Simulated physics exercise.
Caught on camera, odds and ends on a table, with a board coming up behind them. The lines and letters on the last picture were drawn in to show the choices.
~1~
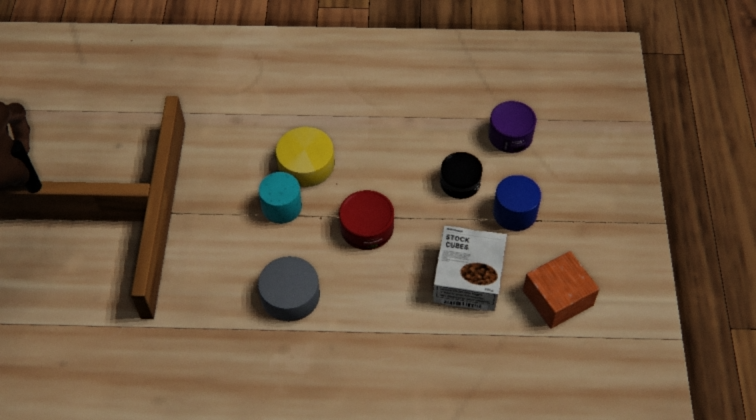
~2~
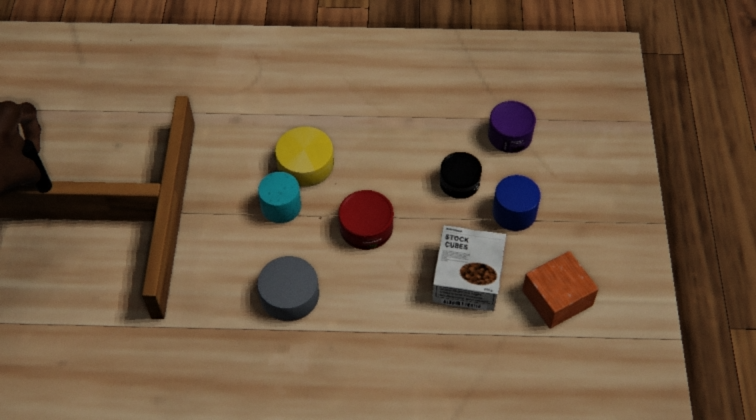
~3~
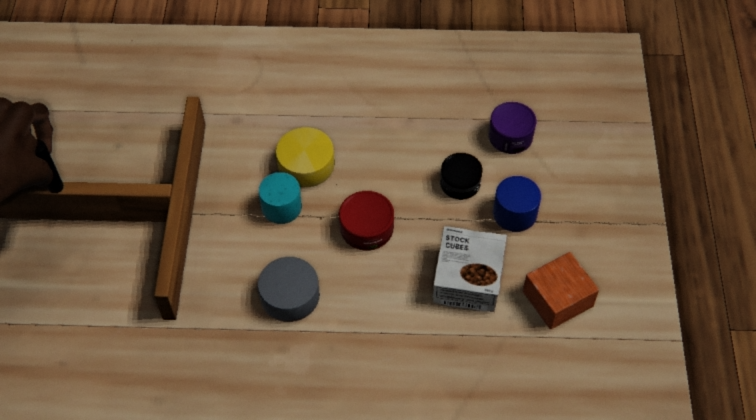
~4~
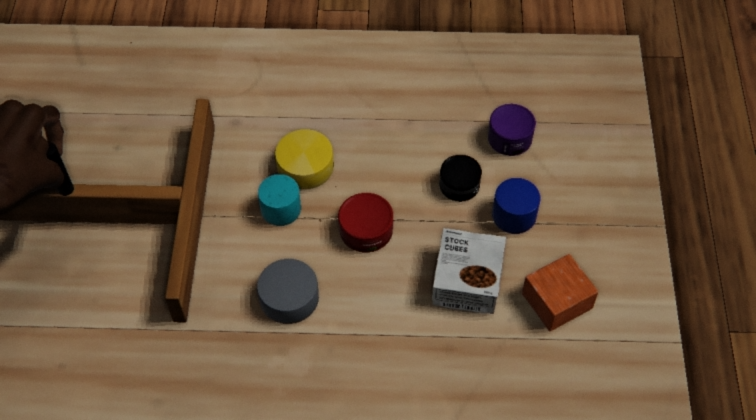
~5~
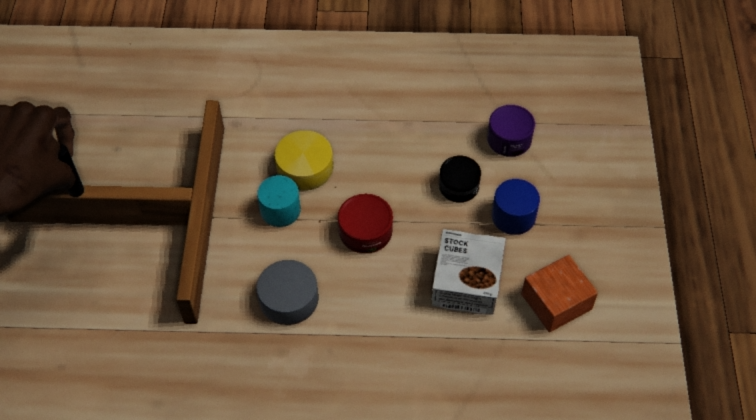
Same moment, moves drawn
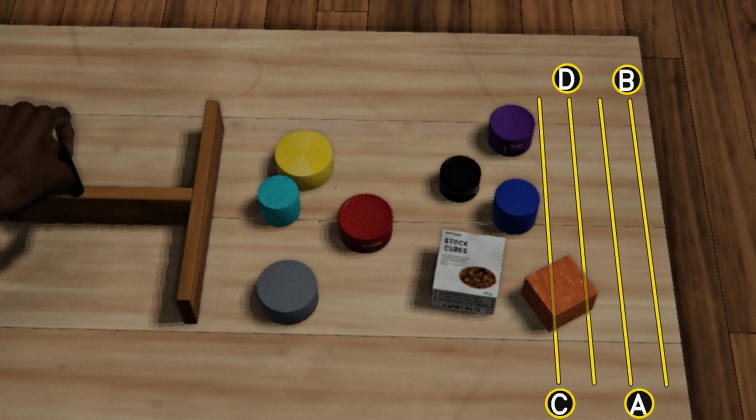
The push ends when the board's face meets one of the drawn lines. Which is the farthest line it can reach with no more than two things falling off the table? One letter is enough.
The farthest such stop is D.
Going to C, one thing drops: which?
The orange block.
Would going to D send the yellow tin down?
No.
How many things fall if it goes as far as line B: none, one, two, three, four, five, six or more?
Six or more.
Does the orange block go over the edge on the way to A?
Yes.
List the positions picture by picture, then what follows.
Orange block (561, 290); grey pot (289, 289); blue pot (517, 203), in the first picture.
Board (166, 189); yellow tin (305, 157), in the second picture.
Board (177, 190); red tub (367, 221), in the third picture.
Board (188, 192); purple tub (511, 130), in the fourth picture.
Board (199, 194); orange block (559, 293); grey pot (288, 293); blue pot (516, 207), in the fifth picture.
On the marked copy, A at (614, 230); B at (647, 231); C at (548, 228); D at (581, 229).
Following D. Soon after the start, board (334, 197); grey pot (368, 294); yellow tin (374, 162).
Later, board (472, 200); orange block (634, 308); white box (569, 271).
In the end, board (581, 202); white box over the edge; orange block over the edge; two fallen.
As for the rest, A drops four; B drops eight; C is within the limit but short.
